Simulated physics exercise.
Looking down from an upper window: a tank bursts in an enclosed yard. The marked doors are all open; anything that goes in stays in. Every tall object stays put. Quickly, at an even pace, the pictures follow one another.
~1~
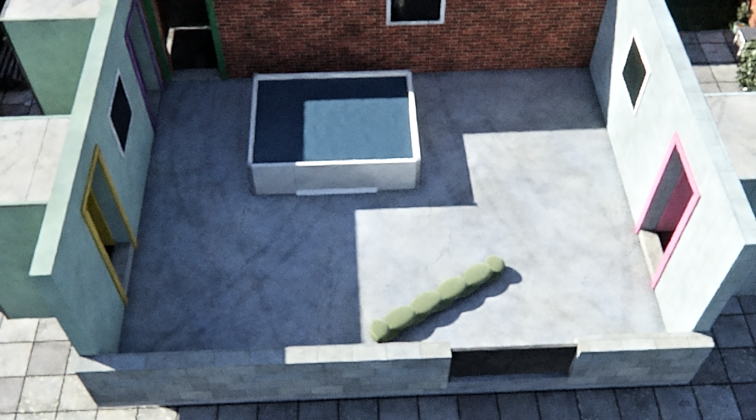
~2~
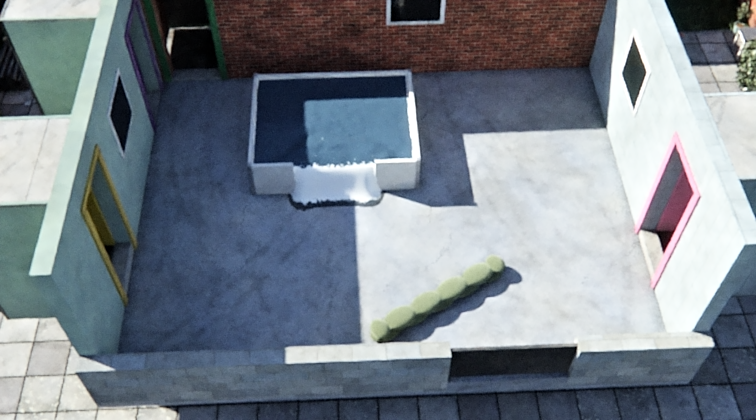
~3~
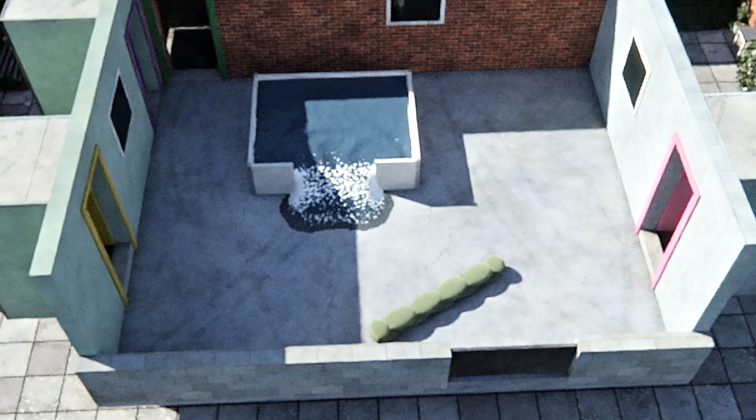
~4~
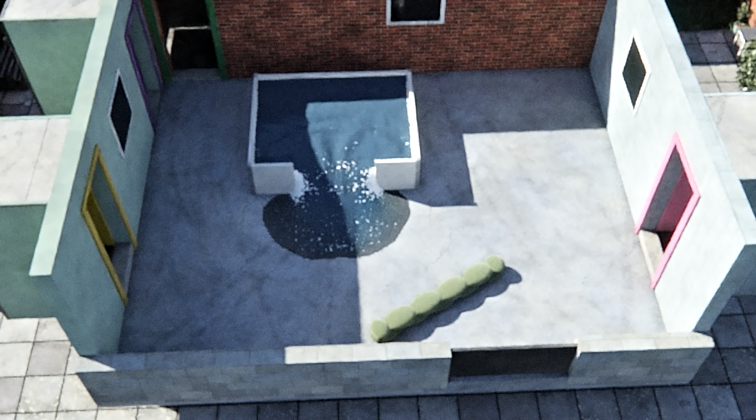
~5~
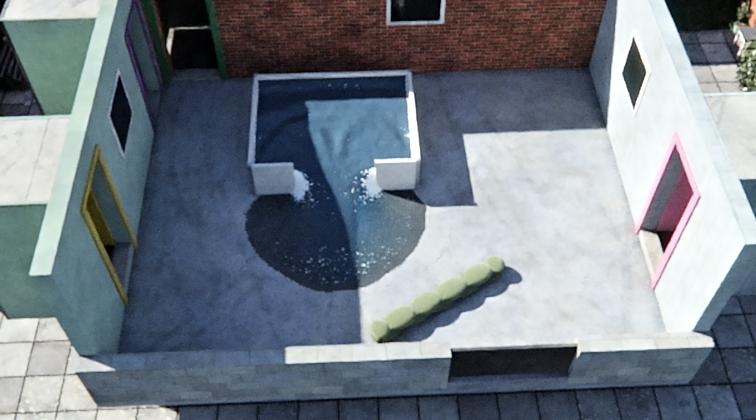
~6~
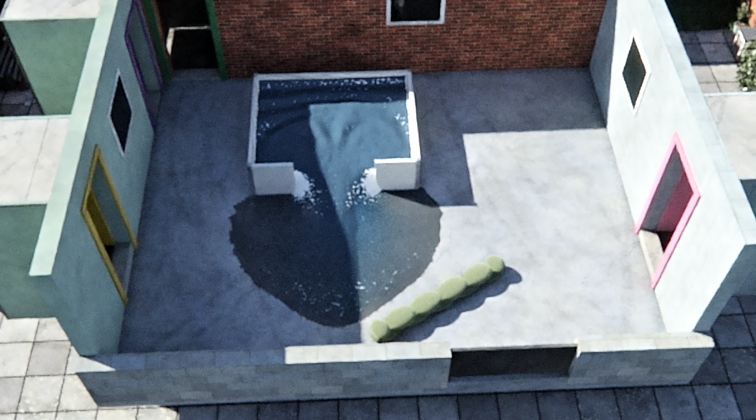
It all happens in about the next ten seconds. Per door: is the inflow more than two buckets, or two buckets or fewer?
Purple door - more than two; yellow door - two or fewer; pink door - two or fewer; green door - more than two.
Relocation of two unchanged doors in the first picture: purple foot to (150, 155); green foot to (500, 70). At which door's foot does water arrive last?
Answer: The green one.
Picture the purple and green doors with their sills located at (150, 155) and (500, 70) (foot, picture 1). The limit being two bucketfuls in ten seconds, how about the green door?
Result for green: It ends up below.
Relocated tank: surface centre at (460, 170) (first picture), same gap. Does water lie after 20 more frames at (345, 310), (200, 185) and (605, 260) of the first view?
Well, in the order you listed them, they'd be reached by the flood, unreached and reached by the flood.
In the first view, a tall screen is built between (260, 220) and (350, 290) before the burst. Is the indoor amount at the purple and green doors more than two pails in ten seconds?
Then the purple door falls short, and the green door falls short.
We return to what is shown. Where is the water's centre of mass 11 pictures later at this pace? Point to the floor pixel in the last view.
Estimate: (330, 208).
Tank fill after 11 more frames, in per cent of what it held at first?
I make it 58 per cent.
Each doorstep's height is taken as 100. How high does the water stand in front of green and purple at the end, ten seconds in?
Estimate, in order: 190 and 250 percent.
A moment on, water covers 20 % of the floor; the purple door not reached, the yellow door not reached, the pink door not reached, the green door not reached.
Next, water covers 30 % of the floor; the purple door not reached, the yellow door not reached, the pink door not reached, the green door not reached.
Then, water covers 50 % of the floor; the purple door not reached, the yellow door wet at the sill, nothing in, the pink door not reached, the green door not reached.
Later, water covers 85 % of the floor; the purple door wet at the sill, nothing in, the yellow door wet at the sill, nothing in, the pink door wet at the sill, nothing in, the green door over two buckets in.
In the end, water covers 95 % of the floor; the purple door over two buckets in, the yellow door wet at the sill, nothing in, the pink door wet at the sill, nothing in, the green door far over two buckets in.
